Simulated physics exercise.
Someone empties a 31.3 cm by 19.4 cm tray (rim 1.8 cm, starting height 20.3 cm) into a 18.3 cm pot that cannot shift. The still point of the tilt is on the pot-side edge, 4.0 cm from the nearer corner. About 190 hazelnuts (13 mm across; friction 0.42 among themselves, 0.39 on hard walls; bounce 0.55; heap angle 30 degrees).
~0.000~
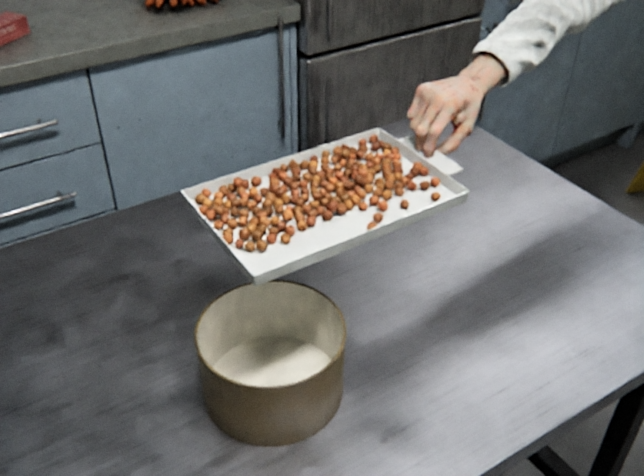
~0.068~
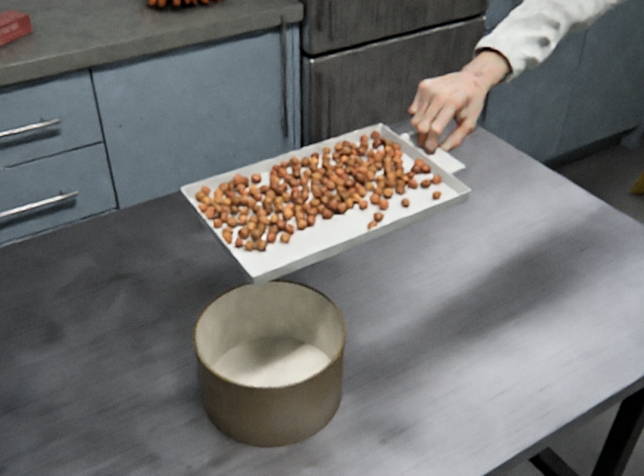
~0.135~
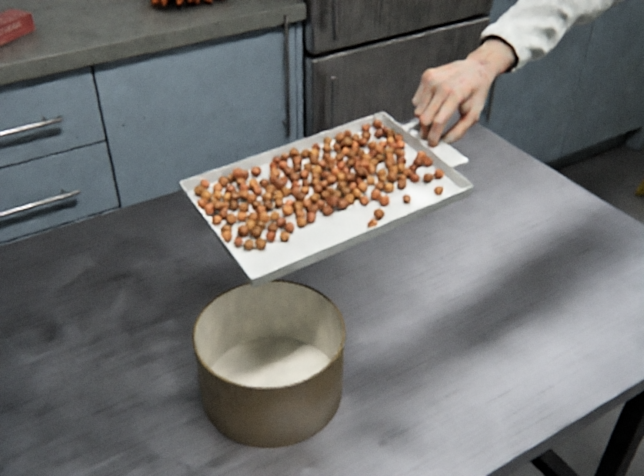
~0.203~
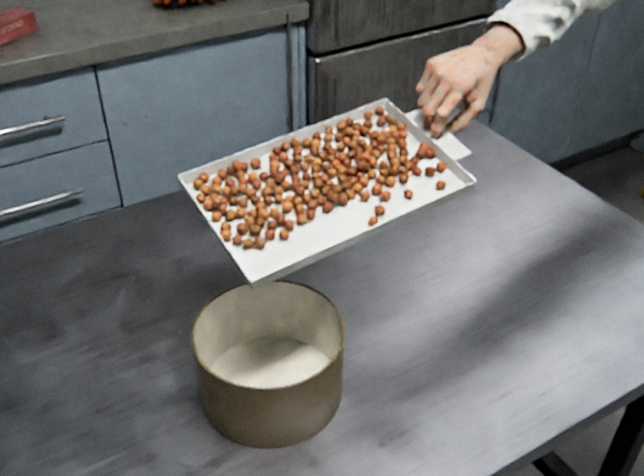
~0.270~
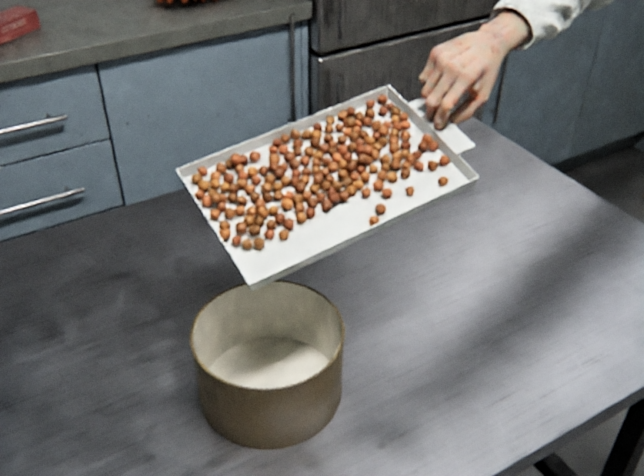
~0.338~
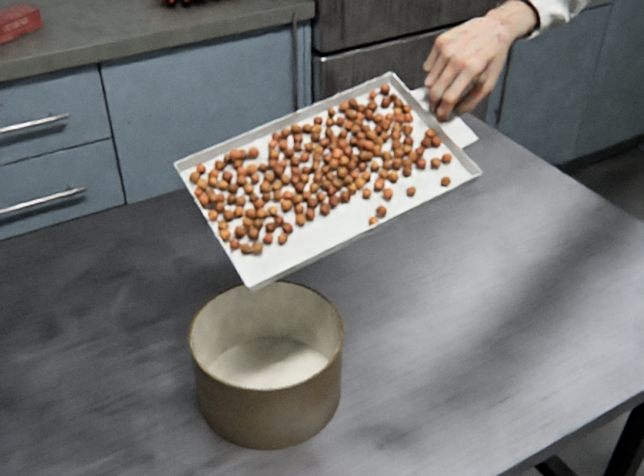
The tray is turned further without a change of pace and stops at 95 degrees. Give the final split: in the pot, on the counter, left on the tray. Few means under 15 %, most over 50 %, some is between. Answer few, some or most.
Pot most, counter some, tray few.
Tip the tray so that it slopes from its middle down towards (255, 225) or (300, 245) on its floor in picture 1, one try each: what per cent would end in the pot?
About 15 and 80 per cent.
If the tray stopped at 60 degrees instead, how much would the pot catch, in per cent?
In that case some 0 per cent.
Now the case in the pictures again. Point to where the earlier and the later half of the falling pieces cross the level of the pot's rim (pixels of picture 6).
First near (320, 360), later near (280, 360).
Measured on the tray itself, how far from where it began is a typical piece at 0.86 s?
Roughly 7 cm.
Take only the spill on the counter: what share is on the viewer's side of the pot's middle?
About 100 per cent.
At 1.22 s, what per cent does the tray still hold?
Roughly 100 per cent.
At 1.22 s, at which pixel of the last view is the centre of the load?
Around (319, 205).
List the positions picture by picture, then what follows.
Tray tilt 0 degrees, front corners at (255, 274) and (467, 191); middle of the pieces at (314, 192); pot at (271, 329), in the first picture.
Tray tilt 1 degrees, front corners at (254, 275) and (469, 189); middle of the pieces at (314, 189), in the second picture.
Tray tilt 5 degrees, front corners at (253, 277) and (471, 185), lowest corner left front; middle of the pieces at (315, 183), in the third picture.
Tray tilt 10 degrees, front corners at (252, 279) and (474, 180), lowest corner left front; middle of the pieces at (315, 177), in the fourth picture.
Tray tilt 14 degrees, front corners at (251, 282) and (477, 176), lowest corner left front; middle of the pieces at (316, 171), in the fifth picture.
Tray tilt 19 degrees, front corners at (249, 284) and (479, 172), lowest corner left front; middle of the pieces at (315, 167); pot at (267, 330). The tray's pace is about 70 degrees a second, in the sixth picture.
After 0.86 s, tilt 55 degrees; the tray holds 100 %, the pot 0 %.
After 1.22 s, tilt 79 degrees; the tray holds 100 %, the pot 0 %.
Then, at 1.66 s, tilt 95 degrees; the tray holds 15 %, the pot 45 %.
In the end, at 2.9 s, pot 65 %, counter 35 %, tray 0 %.
